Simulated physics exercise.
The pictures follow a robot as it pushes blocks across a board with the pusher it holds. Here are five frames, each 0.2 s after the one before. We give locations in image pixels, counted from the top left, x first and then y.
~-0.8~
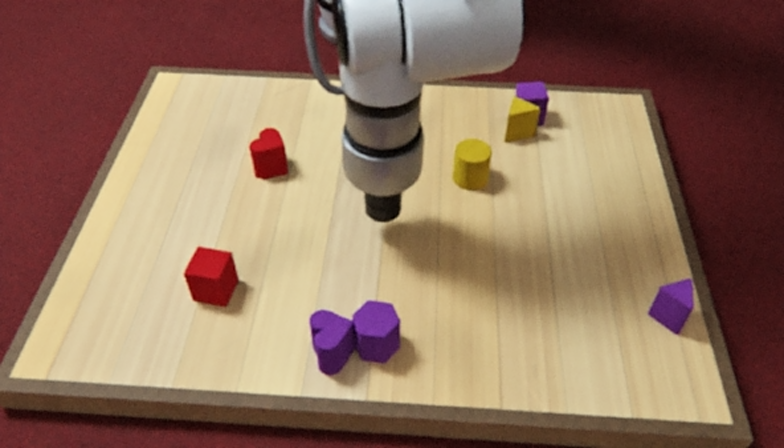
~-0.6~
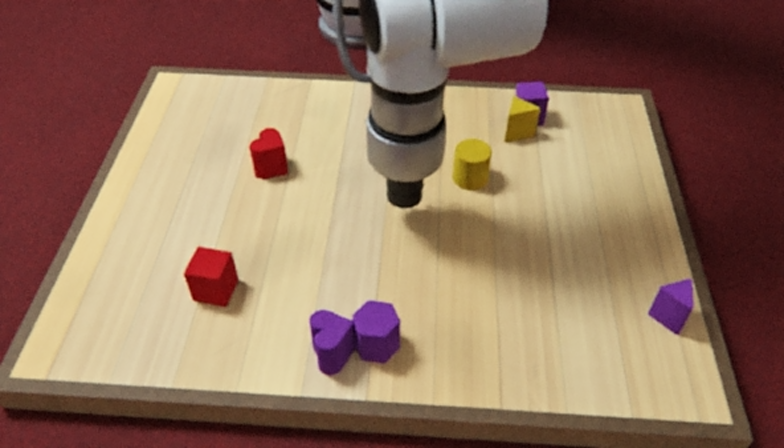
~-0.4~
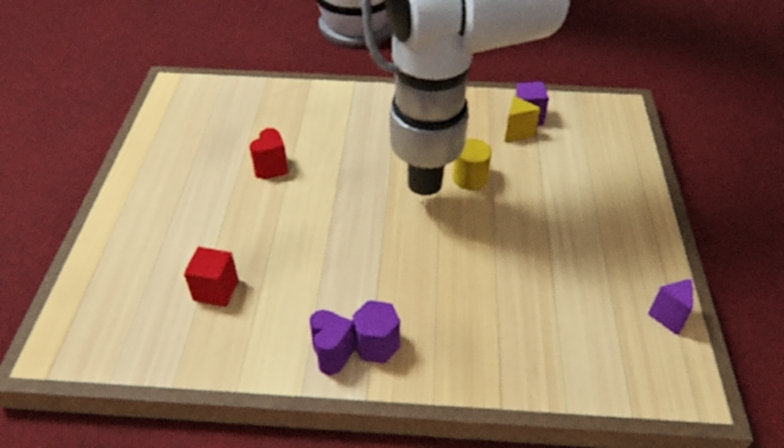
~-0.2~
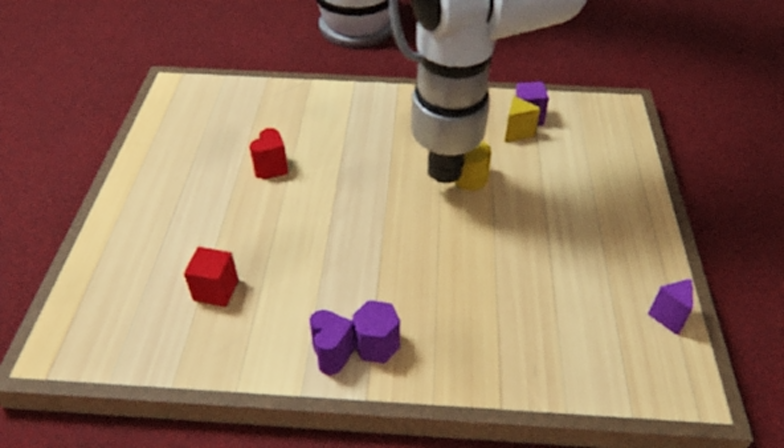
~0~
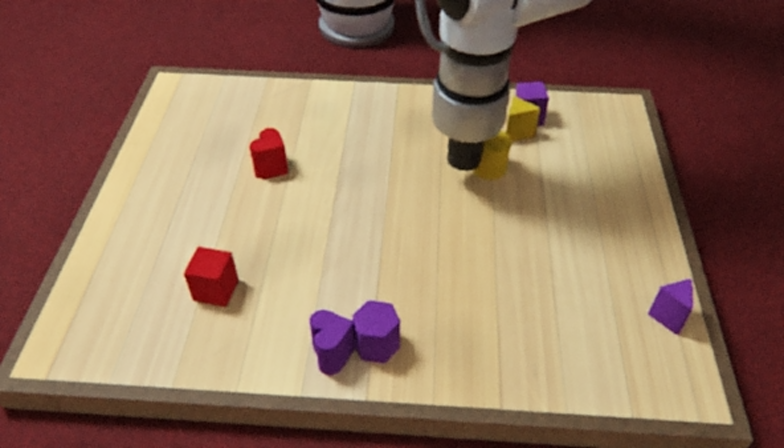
To begin with, a robot arm hovers over the middle of a wooden board scattered with red, purple and yellow blocks. The arm moves steadily up and to the right towards the yellow cylinder while the blocks stay still, then nudges the cylinder slightly in the same direction.
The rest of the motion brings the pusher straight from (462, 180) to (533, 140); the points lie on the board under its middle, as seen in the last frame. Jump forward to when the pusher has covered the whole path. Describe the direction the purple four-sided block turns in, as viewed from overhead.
My answer: Clockwise.
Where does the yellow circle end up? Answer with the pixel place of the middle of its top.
Just about (571, 109).
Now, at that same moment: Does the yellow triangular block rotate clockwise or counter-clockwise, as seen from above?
Looking down, my answer is that the yellow triangular block rotates anticlockwise.
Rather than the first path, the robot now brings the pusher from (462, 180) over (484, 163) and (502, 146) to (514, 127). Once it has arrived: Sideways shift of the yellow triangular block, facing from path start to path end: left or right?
Out to the left.
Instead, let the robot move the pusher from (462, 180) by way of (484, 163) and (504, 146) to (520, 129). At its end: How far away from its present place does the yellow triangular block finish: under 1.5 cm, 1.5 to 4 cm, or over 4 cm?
Over 4 cm.
On the path given first. One third of the way, pusher (490, 147); yellow circle (520, 127).
Two thirds of the way, pusher (515, 133); yellow circle (547, 117).
At the end, pusher (537, 121); yellow circle (571, 109); yellow triangular block (521, 98), turned 30° anticlockwise; purple four-sided block (534, 85), turned 20° clockwise.
